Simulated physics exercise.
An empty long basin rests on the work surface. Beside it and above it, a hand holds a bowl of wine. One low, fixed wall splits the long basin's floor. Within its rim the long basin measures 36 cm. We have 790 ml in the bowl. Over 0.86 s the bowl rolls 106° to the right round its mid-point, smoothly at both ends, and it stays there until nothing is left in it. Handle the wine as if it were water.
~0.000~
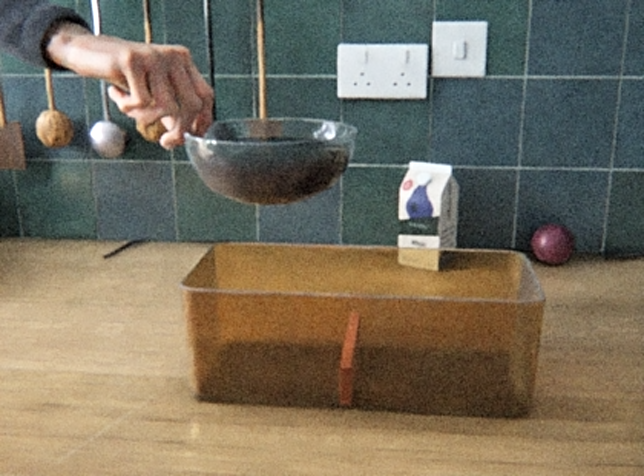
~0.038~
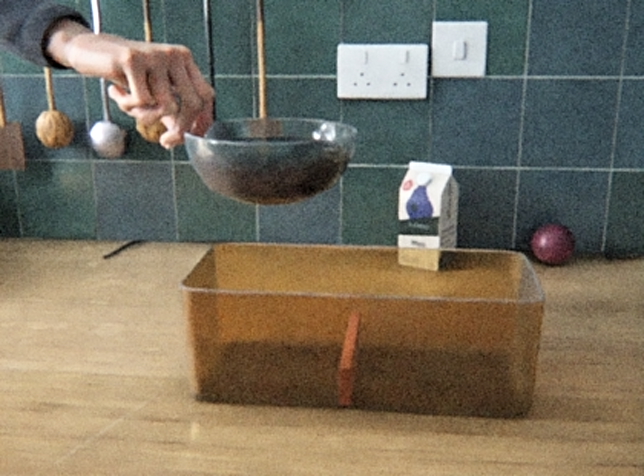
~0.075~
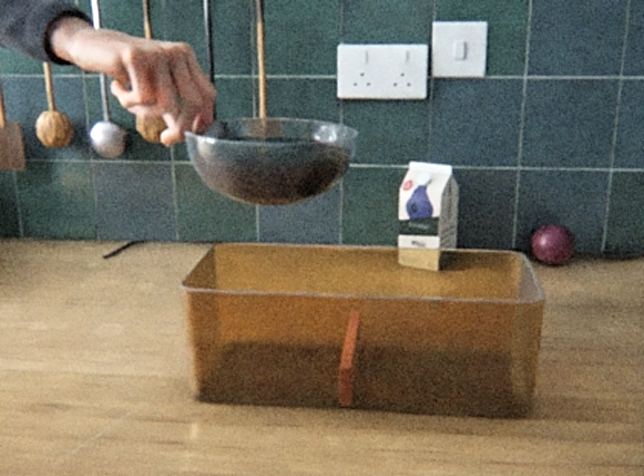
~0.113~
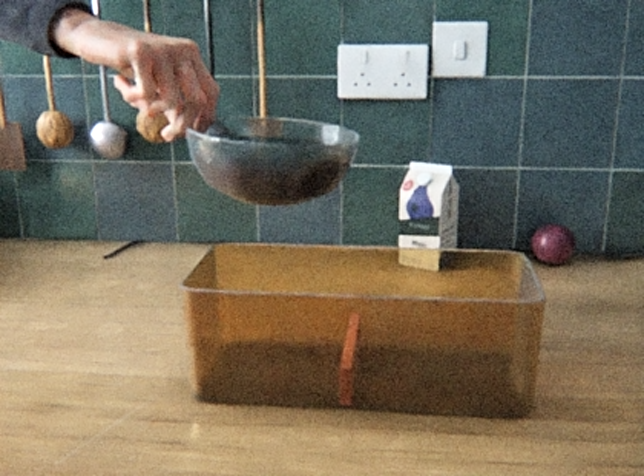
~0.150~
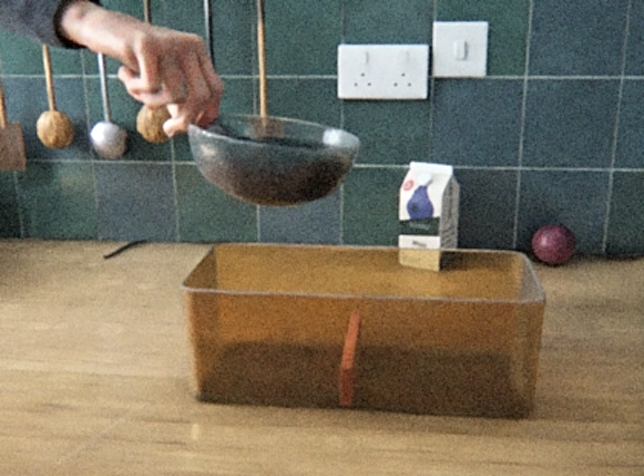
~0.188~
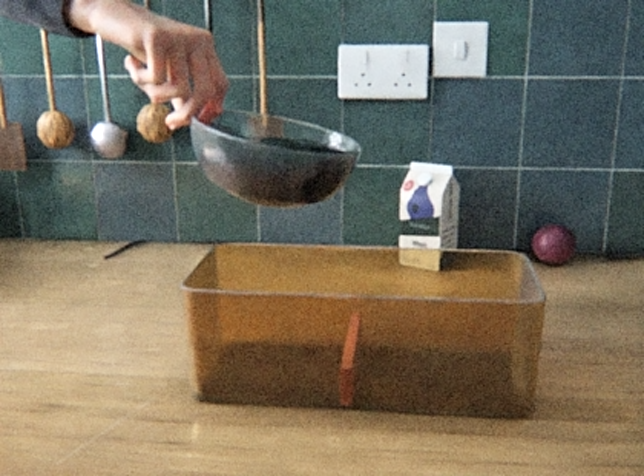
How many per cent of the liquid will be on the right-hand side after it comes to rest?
Some 80 per cent will be on the right-hand side.
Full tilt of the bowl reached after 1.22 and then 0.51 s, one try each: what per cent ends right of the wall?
I'd say 85 percent on the first go, 70 percent on the next.
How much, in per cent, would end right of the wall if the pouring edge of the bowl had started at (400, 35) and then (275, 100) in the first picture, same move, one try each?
The first try gives 85 percent and the second 25 percent.
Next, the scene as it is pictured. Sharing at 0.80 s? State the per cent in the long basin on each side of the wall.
About 16 left, about 80 right.
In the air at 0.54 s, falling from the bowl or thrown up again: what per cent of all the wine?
Share: Roughly 42 per cent.
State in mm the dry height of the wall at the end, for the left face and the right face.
For the left, around 38 mm; for the right, around 20 mm.
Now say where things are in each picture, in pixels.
The first picture shows tilt 0°; pouring edge (355, 133); surface from (196, 147) to (350, 149); the long basin's rim runs from (198, 265) to (534, 276); the wall's top is at (351, 338).
The second picture shows tilt 1°; pouring edge (355, 134); surface from (196, 147) to (350, 150).
The third picture shows tilt 2°; pouring edge (356, 136); surface from (197, 146) to (350, 152).
The fourth picture shows tilt 4°; pouring edge (357, 140); surface from (198, 145) to (351, 153).
The fifth picture shows tilt 8°; pouring edge (359, 145); surface from (200, 144) to (354, 155).
The sixth picture shows tilt 12°; pouring edge (360, 152); surface from (202, 143) to (356, 157).
By 0.54 s the tilt is 74° and 32 per cent is still to pour, 0 is left of the wall and 26 right of it.
By 0.80 s the tilt is 105° and 1 per cent is still to pour, 16 is left of the wall and 80 right of it.
By 1.07 s the tilt is 106° and 0 per cent is still to pour, 19 is left of the wall and 80 right of it.
By 1.36 s the tilt is 106° and 0 per cent is still to pour, 19 is left of the wall and 80 right of it.
At rest 19 per cent lies left of the wall, 80 right of it and 1 outside.
